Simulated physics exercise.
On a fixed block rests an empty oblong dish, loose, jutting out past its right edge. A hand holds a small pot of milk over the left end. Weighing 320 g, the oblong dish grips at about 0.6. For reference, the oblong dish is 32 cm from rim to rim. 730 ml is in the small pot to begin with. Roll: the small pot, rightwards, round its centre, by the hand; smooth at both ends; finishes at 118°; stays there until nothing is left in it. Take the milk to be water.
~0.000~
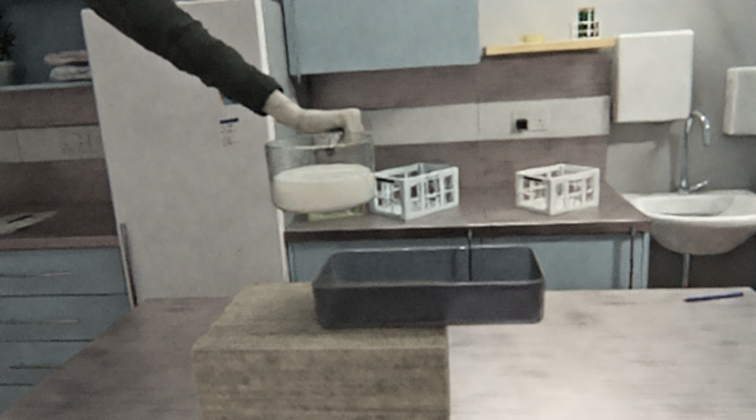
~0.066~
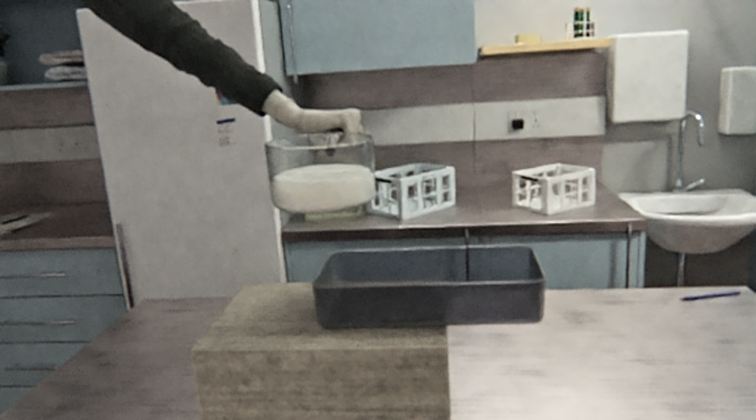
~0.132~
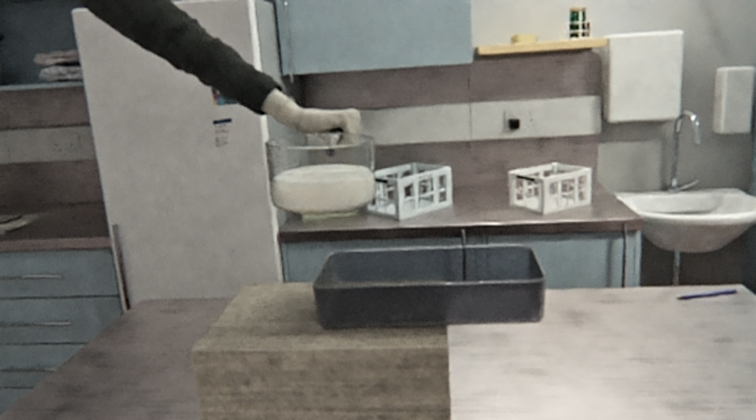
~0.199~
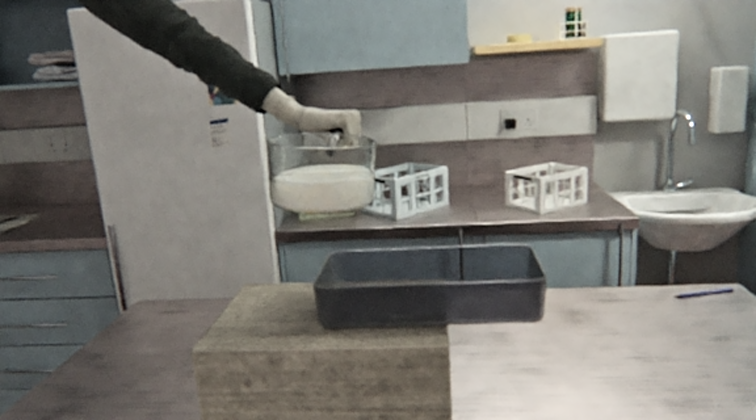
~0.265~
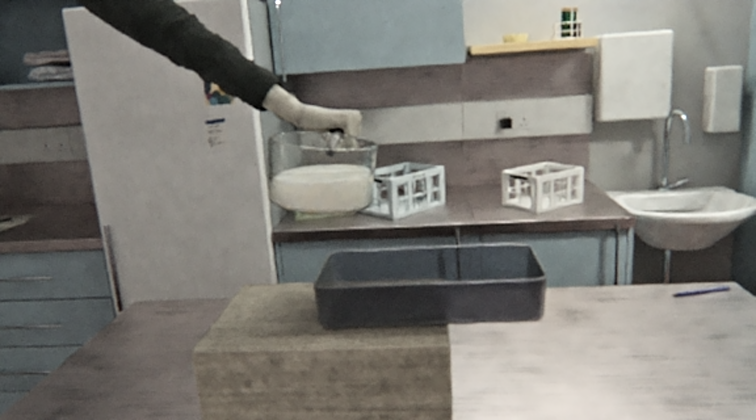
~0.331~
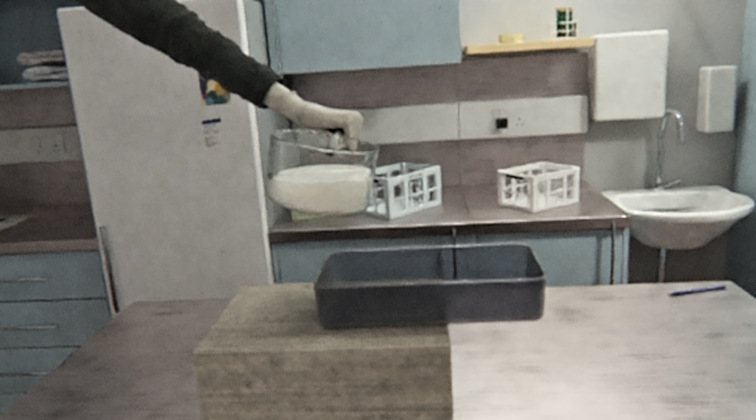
To begin with, a gloved hand holds a clear round pot of white liquid upright above the left end of a dark oblong dish, which sits partly on a rough block. The hand then gradually tips the pot slightly to the right, while the dish and block stay still.
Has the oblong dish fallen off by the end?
Yes.
By 0.85 s the tilt is 67° and 76 per cent is still to pour; the oblong dish lies level with 3 per cent in it.
By 1.24 s the tilt is 105° and 14 per cent is still to pour; the oblong dish lies level with 72 per cent in it.
By 1.63 s the tilt is 118° and 0 per cent is still to pour; the oblong dish lies level with 98 per cent in it.
By 2.07 s the tilt is 118° and 0 per cent is still to pour; the oblong dish leans 8° with 98 per cent in it.
At rest the oblong dish leans 180° with 0 per cent in it.
